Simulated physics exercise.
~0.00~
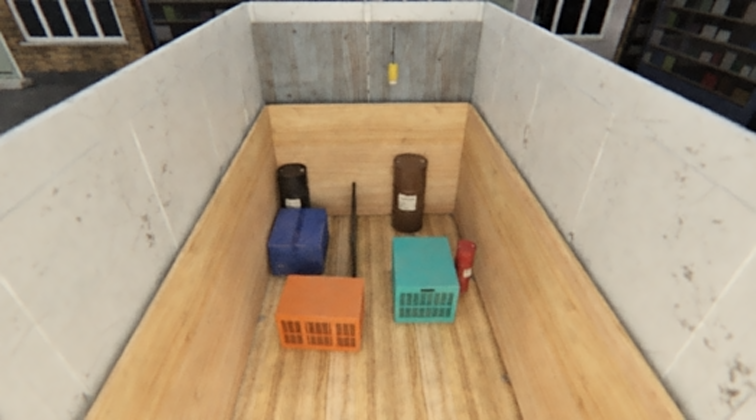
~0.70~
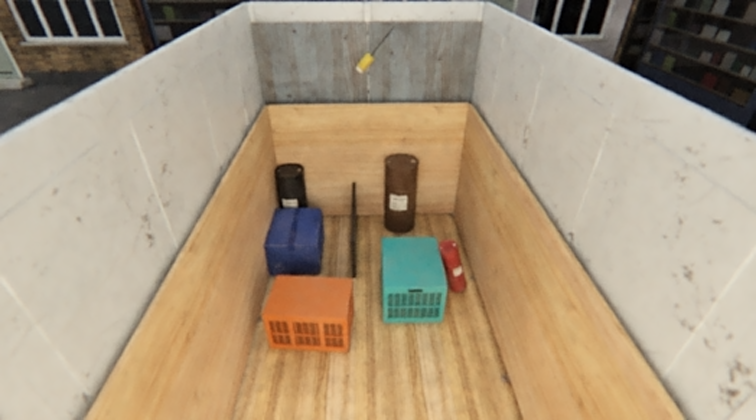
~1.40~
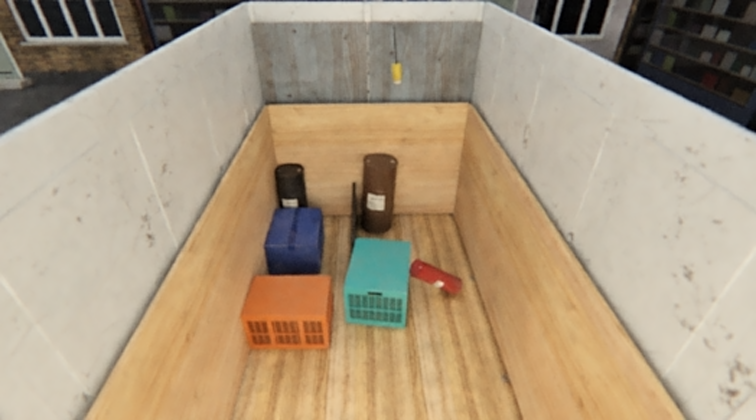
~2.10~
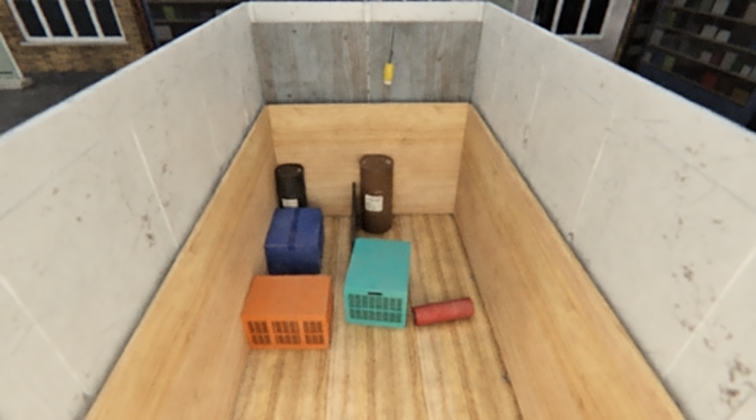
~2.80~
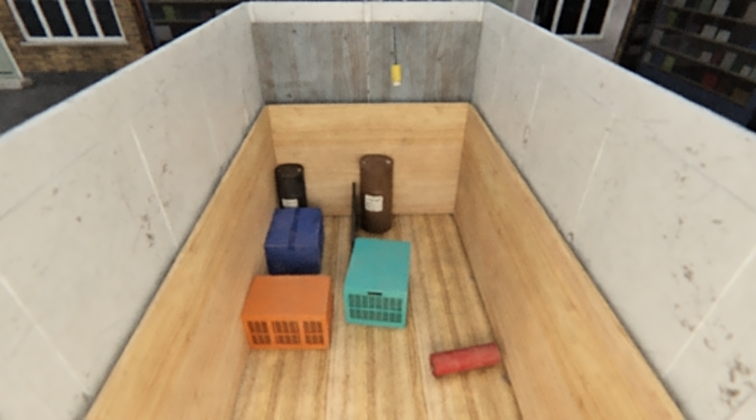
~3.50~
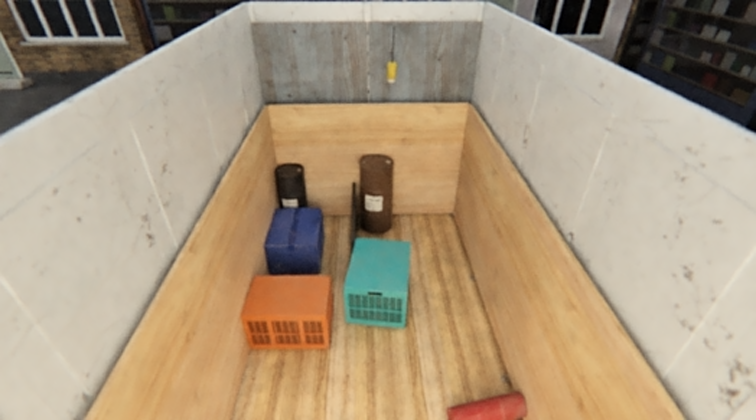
In a van's load bay, crates and a brown drum slide left as a red canister topples and rolls toward the viewer.
